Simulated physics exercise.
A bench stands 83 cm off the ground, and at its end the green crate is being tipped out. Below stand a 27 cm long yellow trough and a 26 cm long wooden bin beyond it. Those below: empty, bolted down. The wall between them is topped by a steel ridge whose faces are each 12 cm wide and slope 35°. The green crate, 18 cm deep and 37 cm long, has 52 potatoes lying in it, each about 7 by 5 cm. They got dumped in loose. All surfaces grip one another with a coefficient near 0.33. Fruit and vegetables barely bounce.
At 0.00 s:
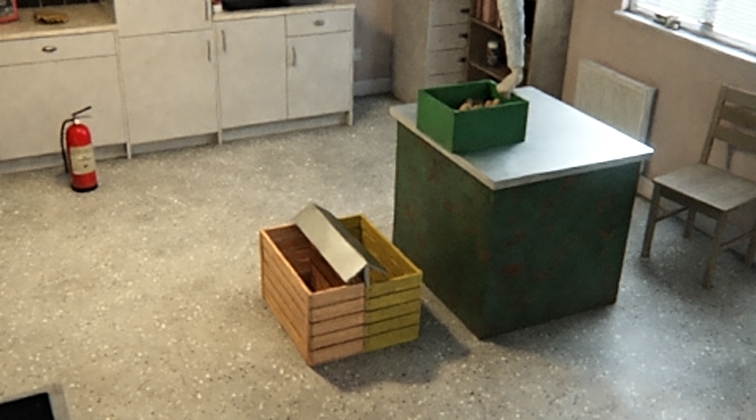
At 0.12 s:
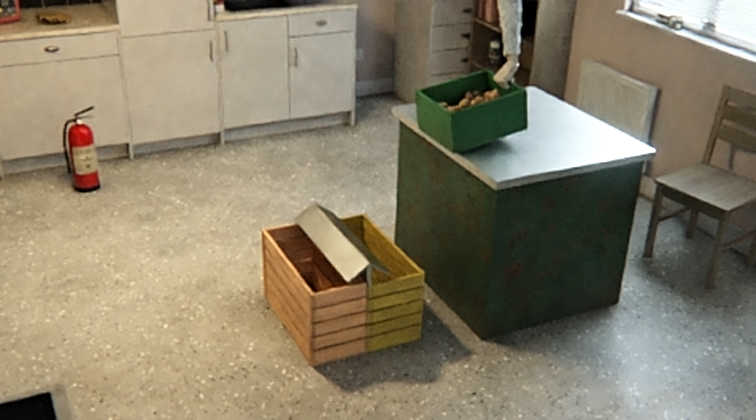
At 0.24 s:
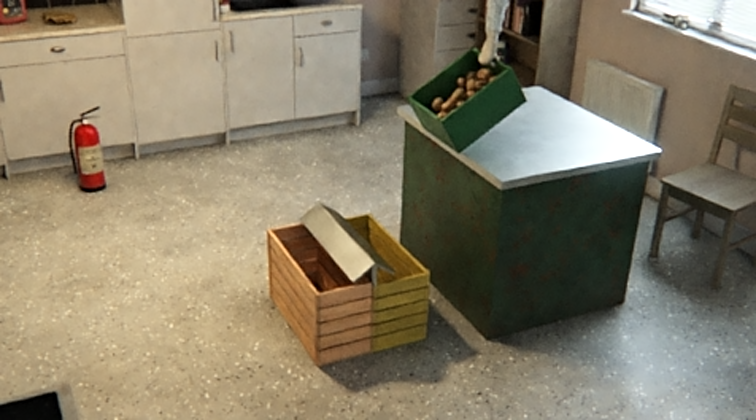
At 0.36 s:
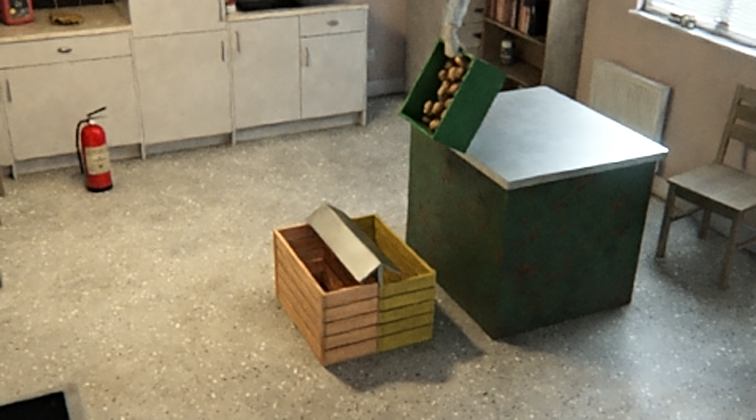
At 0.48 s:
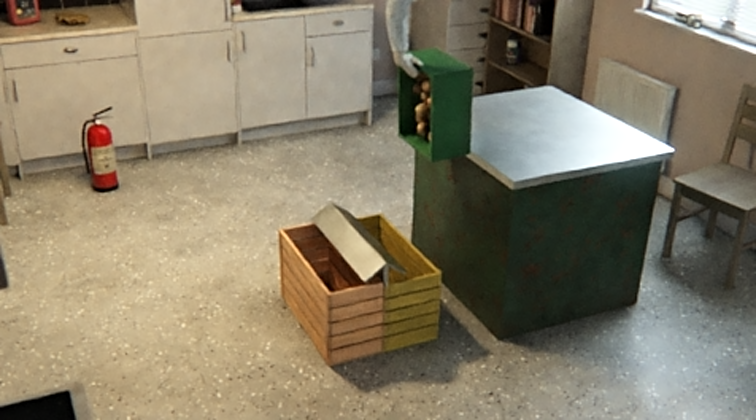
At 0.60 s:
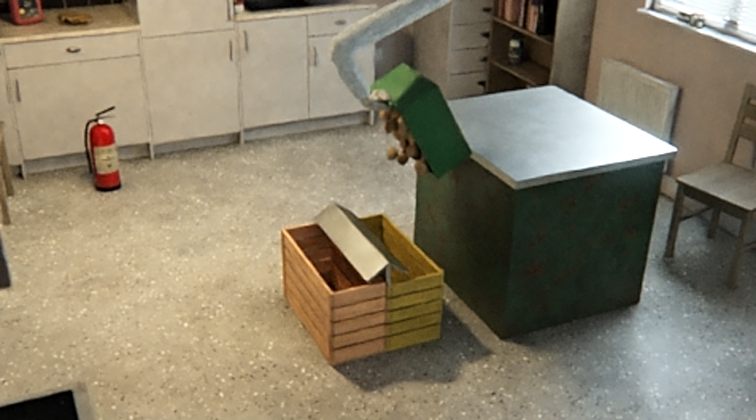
A green crate of potatoes tilts steadily leftward at the bench's edge, guided by a pale arm.
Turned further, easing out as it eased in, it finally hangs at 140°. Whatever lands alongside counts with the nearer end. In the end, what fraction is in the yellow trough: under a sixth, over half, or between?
When everything stops, most of them are sitting in the yellow trough.
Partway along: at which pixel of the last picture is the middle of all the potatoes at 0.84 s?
Centre: About (379, 231).
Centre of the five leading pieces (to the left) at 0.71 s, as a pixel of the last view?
Mean place: Roughly (353, 175).
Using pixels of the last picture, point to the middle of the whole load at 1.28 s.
The middle lies close to (371, 309).
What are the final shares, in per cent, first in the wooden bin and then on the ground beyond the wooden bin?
35 and 0 %.
After 0.71 s, tilt 136°; 14 still in the green crate and 38 in the air.
After 0.84 s, tilt 140°; 5 in the yellow trough, 12 in the wooden bin and 35 in the air.
After 1.04 s, tilt 140°; 30 in the yellow trough, 18 in the wooden bin and 4 in the air.
When it is over (at 1.28 s), 32 in the yellow trough, 19 in the wooden bin and 1 on the ground short of the yellow trough. Asked share, 32 of 52, 62 per cent.
